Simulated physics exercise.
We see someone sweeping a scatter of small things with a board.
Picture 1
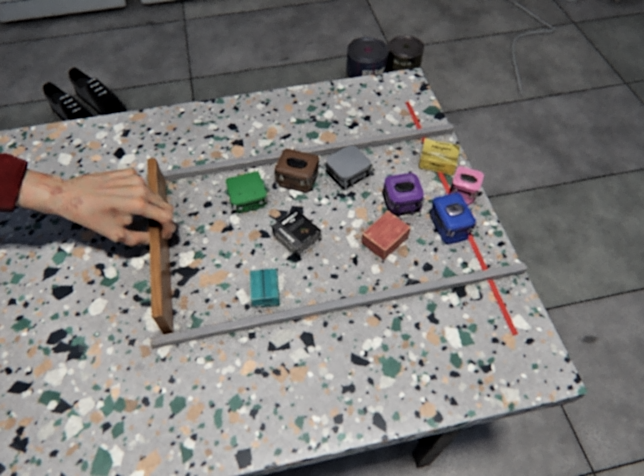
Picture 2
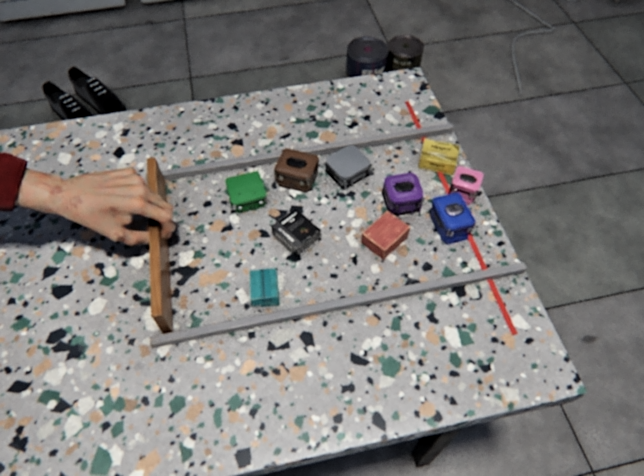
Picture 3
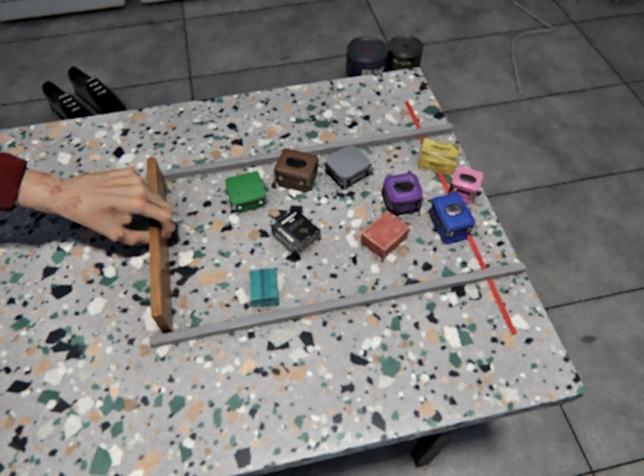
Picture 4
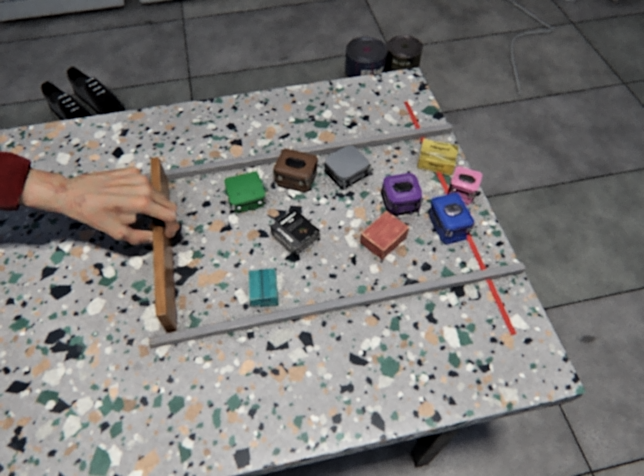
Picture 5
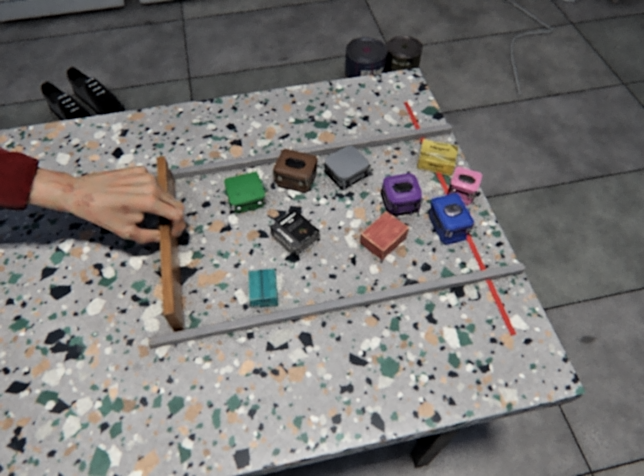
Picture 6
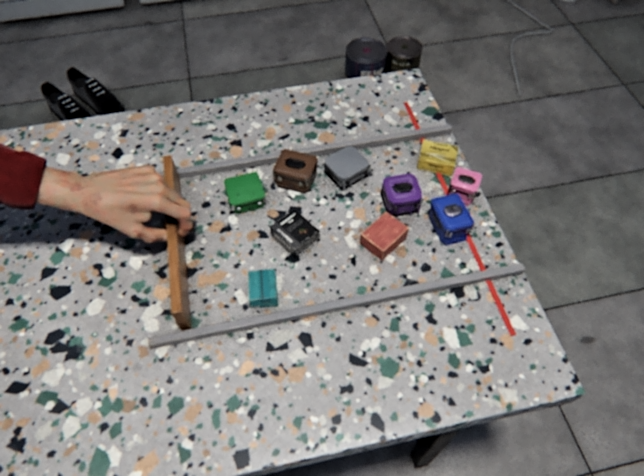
At first, a hand holds a wooden board upright on a speckled table, left of a scatter of small colourful cases between two grey rails, and nothing moves. Then the hand slides the board a short way right, toward the green and turquoise cases, which stay in place, untouched.
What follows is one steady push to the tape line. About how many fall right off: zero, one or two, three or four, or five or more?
The number that fall off is five or more.
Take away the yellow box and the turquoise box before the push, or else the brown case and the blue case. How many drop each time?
First 6, then 5.
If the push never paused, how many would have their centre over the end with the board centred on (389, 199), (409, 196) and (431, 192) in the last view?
It would be 1, 3 and 4.
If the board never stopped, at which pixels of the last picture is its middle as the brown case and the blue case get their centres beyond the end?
At (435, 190) for the brown case; at (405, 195) for the blue case.
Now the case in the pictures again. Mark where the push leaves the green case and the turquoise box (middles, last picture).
About (451, 159), and the other about (488, 244).
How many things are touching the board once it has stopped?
The number is 3.
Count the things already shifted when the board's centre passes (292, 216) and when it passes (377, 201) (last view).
By then 5, and 9.
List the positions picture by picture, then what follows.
Pink case (466, 186); yellow box (439, 157); blue case (452, 218); board (160, 240); tape (452, 199), in the first picture.
Yellow box (439, 157); red block (385, 235), in the second picture.
Blue case (451, 218); brown case (297, 171), in the third picture.
Pink case (464, 186); turquoise box (263, 288), in the fourth picture.
Yellow box (438, 157); green case (246, 193), in the fifth picture.
Pink case (464, 187); yellow box (438, 158); blue case (450, 219); board (176, 237); tape (451, 200), in the sixth picture.
Soon after, none off yet; pink case at rest near (464, 187); yellow box at rest near (438, 158); blue case at rest near (450, 219).
Then, none off yet; pink case at rest near (464, 187); yellow box moved a little near (448, 155); blue case at rest near (450, 219).
Further on, one off so far; pink case moved a little near (476, 188); yellow box falling near (455, 288); blue case moved about its own width near (499, 214).
By the end, the number that fall off is five or more; fallen, brown case, grey case, red block, purple case, blue case, yellow box and pink case.
